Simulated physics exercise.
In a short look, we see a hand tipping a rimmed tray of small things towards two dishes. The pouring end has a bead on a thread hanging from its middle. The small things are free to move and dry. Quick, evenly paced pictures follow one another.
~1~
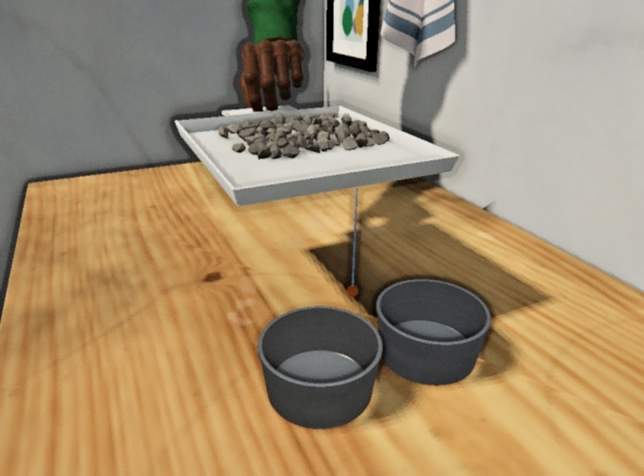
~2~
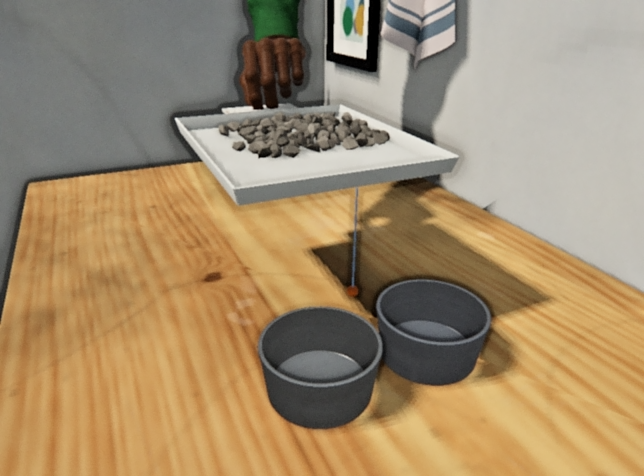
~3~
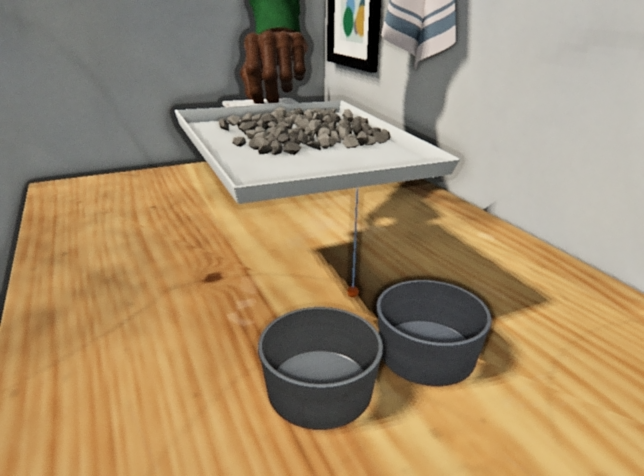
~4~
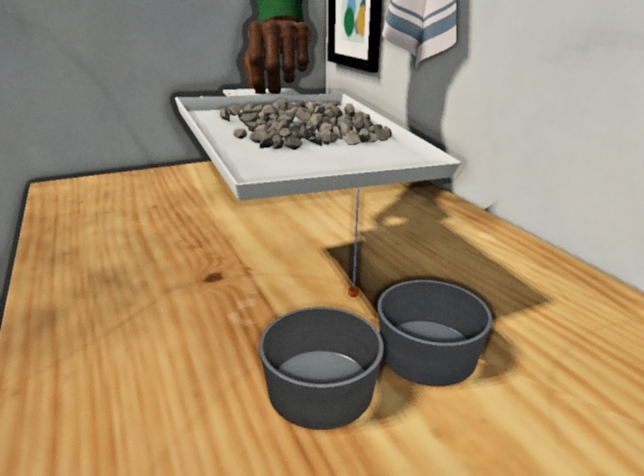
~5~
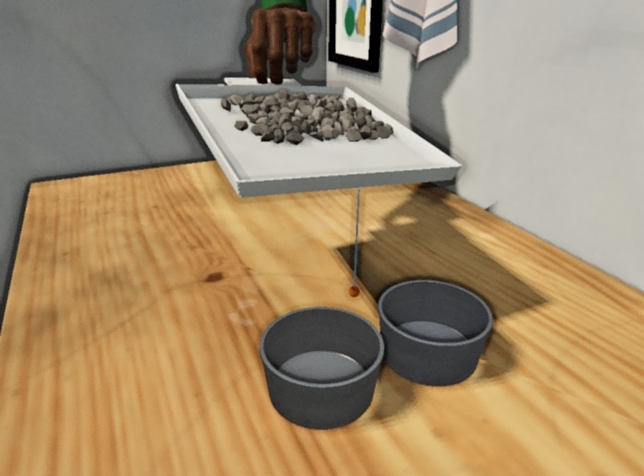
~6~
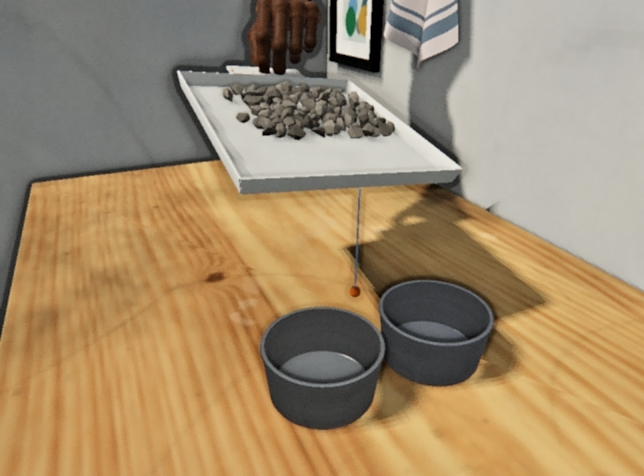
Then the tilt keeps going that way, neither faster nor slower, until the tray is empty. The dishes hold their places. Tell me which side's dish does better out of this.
The greater part will fall into the right dish.
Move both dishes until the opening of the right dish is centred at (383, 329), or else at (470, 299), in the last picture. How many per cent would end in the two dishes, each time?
First try: Around 10 percent; second try: Around 80 percent.
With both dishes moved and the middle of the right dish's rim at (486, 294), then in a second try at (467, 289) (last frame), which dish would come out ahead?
In the first try it's the right-side dish, and in the second it's the right-side dish.
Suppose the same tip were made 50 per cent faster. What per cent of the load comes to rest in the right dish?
Roughly 70 percent.
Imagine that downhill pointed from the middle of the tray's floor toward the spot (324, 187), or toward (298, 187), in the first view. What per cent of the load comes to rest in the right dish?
10 % and 0 %.
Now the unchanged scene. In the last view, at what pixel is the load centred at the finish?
Last view, resting centre - approx. (436, 332).
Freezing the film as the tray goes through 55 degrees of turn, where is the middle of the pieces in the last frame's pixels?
I'd mark the middle close to (404, 140).
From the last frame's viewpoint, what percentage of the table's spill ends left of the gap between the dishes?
That would be roughly 10 per cent.
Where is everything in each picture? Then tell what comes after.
Corners of the pouring end (237, 187) and (453, 155), level; middle of the load (303, 131), bits of gravel; left dish (347, 400); right dish (465, 359); bead on its thread (352, 291), in the first picture.
Corners of the pouring end (237, 186) and (453, 156), level; middle of the load (304, 130), in the second picture.
Corners of the pouring end (238, 185) and (454, 158), tipped barely, lowest at the right corner; middle of the load (304, 126), in the third picture.
Corners of the pouring end (240, 182) and (455, 161), tipped a little, lowest at the right corner; middle of the load (306, 120), in the fourth picture.
Corners of the pouring end (241, 179) and (456, 164), tipped a little, lowest at the right corner; middle of the load (307, 113), in the fifth picture.
Corners of the pouring end (243, 176) and (457, 167), tipped a little, lowest at the right corner; middle of the load (309, 106); left dish (350, 401); right dish (468, 360), in the sixth picture.
Just after the last frame, tray tipped steeply; almost all on the tray; just a few in the right dish; just a few in the air.
A moment on, tray tipped right over; roughly a quarter on the tray; roughly half in the right dish; roughly a quarter outside both; about a tenth in the air.
Further on, tray tipped past a quarter turn; just a few in the left dish; roughly two thirds in the right dish; roughly a third outside both.
When it is over, tray tipped past a quarter turn; just a few in the left dish; roughly two thirds in the right dish; roughly a third outside both.
